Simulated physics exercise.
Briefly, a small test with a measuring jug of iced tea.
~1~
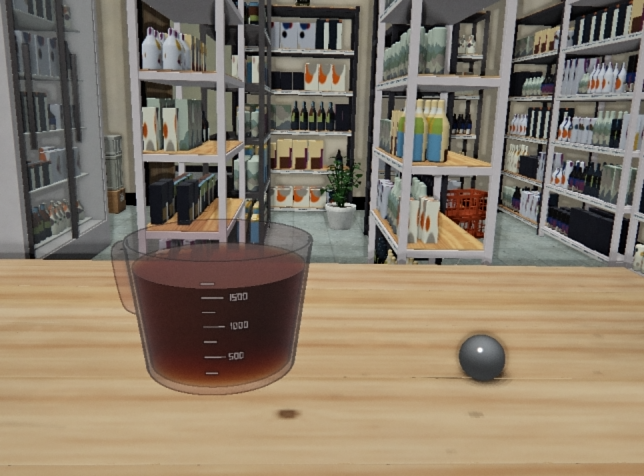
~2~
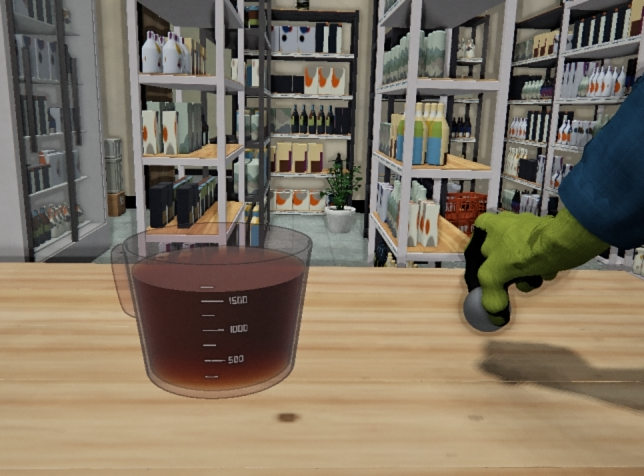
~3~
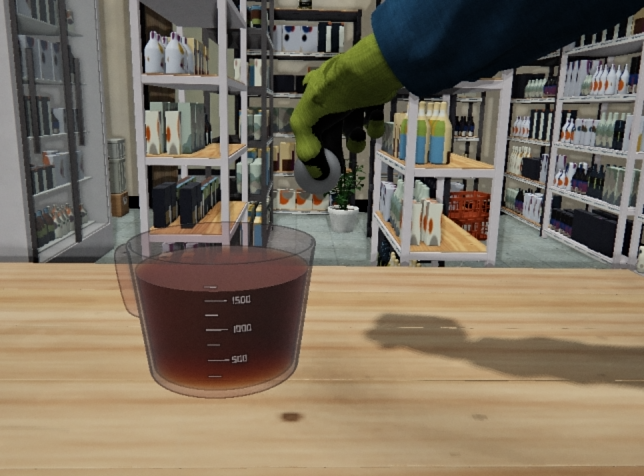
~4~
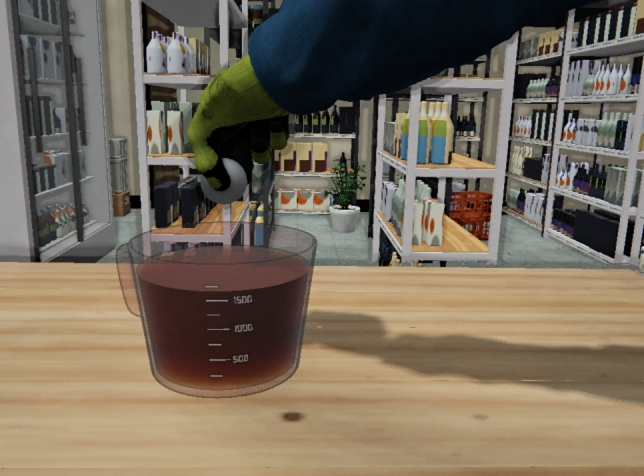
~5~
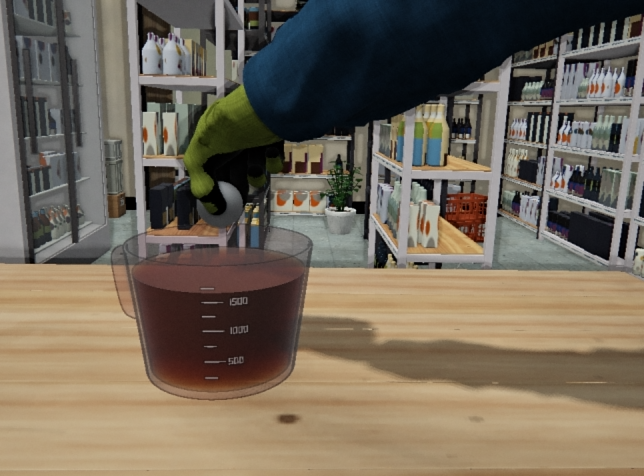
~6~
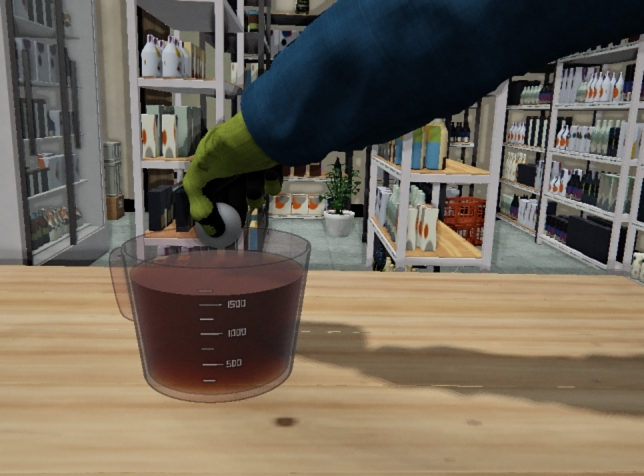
The clip shows a measuring jug of dark reddish-brown liquid on a wooden top as a green-gloved hand picks up a steel ball on the right, carries it left above the jug, and lowers it to just over the liquid.
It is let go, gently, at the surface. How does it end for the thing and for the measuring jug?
Well, it heads down, and as for the measuring jug, it copes fine.
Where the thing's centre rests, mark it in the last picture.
Somewhere close to pixel (220, 341).
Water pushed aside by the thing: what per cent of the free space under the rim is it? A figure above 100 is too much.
I reckon close to 10 in a hundred.
Soon after, the steel ball enters the iced tea; the measuring jug is about three quarters full.
Later, the steel ball goes on down; the measuring jug is about three quarters full.
In the end, the steel ball lies on the bottom; the measuring jug is about three quarters full; nothing is spilt.
